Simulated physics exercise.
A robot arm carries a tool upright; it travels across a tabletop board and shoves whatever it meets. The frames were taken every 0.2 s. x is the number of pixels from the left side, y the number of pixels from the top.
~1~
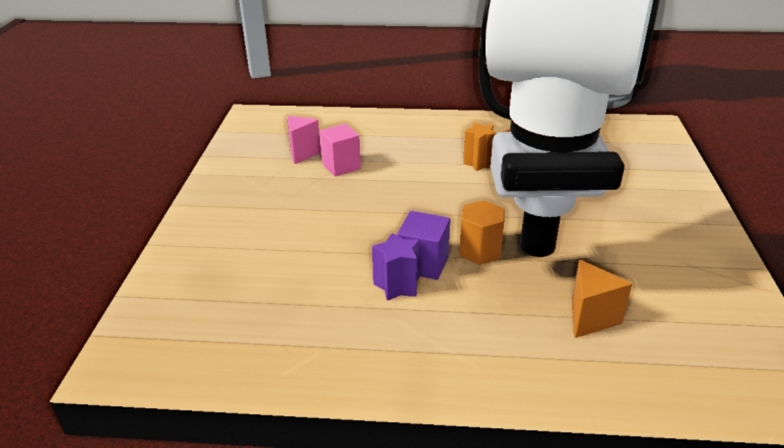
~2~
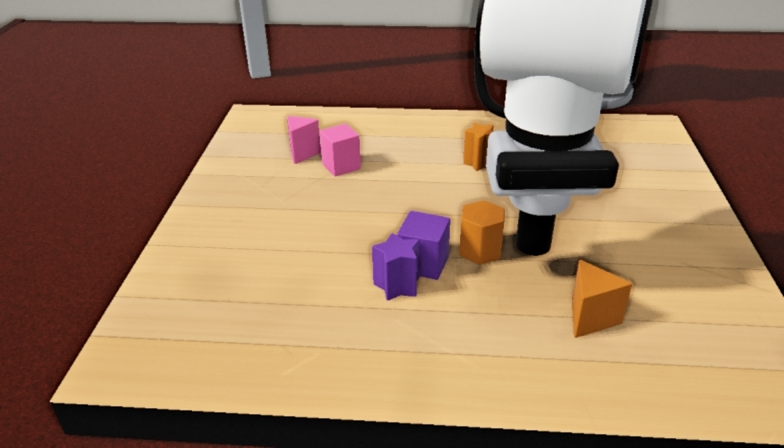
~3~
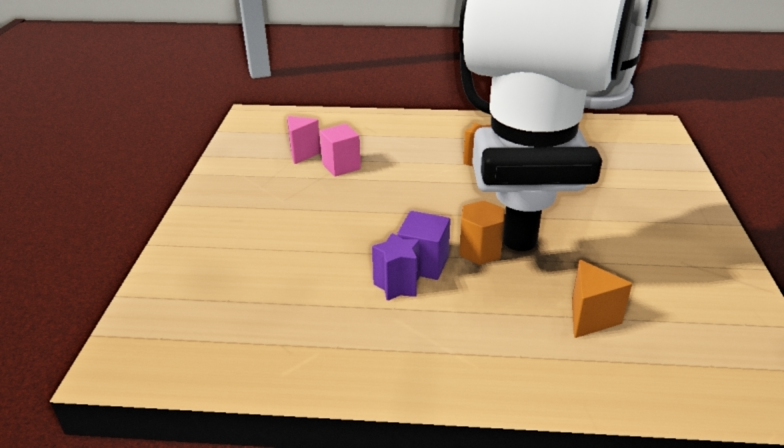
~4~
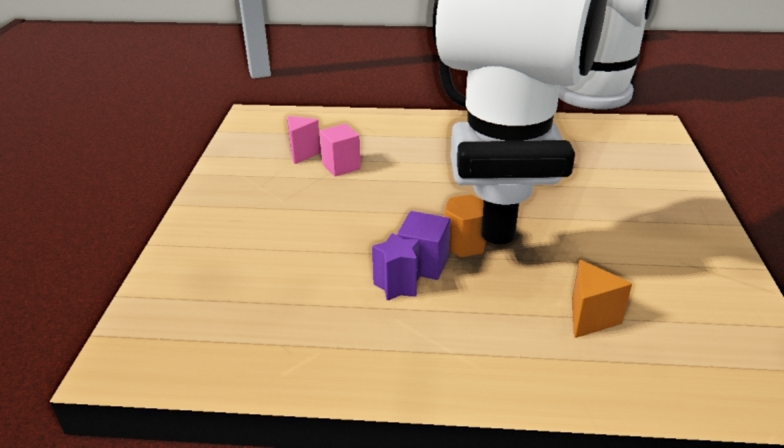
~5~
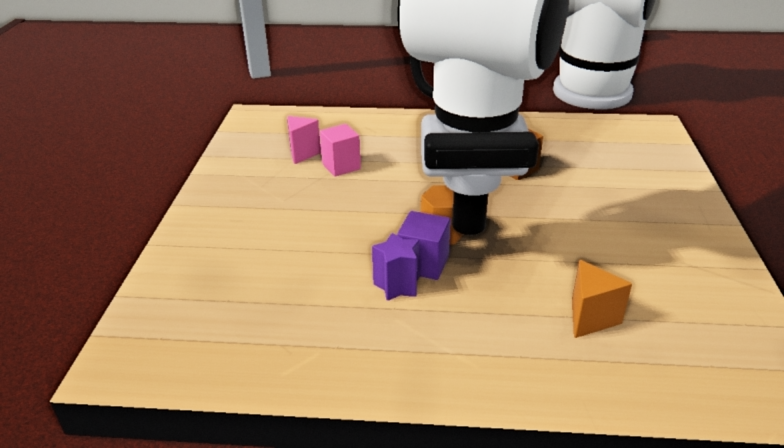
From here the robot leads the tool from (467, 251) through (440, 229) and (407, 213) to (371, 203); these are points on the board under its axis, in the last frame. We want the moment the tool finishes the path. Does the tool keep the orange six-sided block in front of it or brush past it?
Final position: To the side or behind.
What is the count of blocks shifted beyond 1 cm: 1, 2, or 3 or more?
Going by the path, one block will move.
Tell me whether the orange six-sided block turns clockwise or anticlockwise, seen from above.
Short answer: Clockwise.
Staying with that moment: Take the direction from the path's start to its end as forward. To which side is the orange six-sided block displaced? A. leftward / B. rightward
B.
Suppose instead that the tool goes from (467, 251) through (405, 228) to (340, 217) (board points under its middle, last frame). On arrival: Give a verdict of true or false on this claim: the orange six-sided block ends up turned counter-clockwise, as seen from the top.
Answer: False.
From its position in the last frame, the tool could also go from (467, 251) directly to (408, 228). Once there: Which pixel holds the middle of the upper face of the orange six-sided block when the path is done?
(413, 173)
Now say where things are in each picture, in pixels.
Lower end of the tool (538, 247), tops of blocks, purple four-sided block (424, 225), orange six-sided block (483, 213), in the first frame.
Tool (533, 246), blocks as before, in the second frame.
Tool (520, 242), blocks as before, in the third frame.
Tool (498, 235), orange six-sided block (467, 206), in the fourth frame.
Tool (469, 226), purple four-sided block (424, 225), orange six-sided block (444, 196), in the fifth frame.
The first path, step by step. One third of the way, tool (439, 204); orange six-sided block (417, 175).
Two thirds of the way, tool (406, 188); orange six-sided block (396, 159), turned 35° clockwise.
At the end, tool (370, 179); purple four-sided block not moved; orange six-sided block (382, 151), turned 90° clockwise.
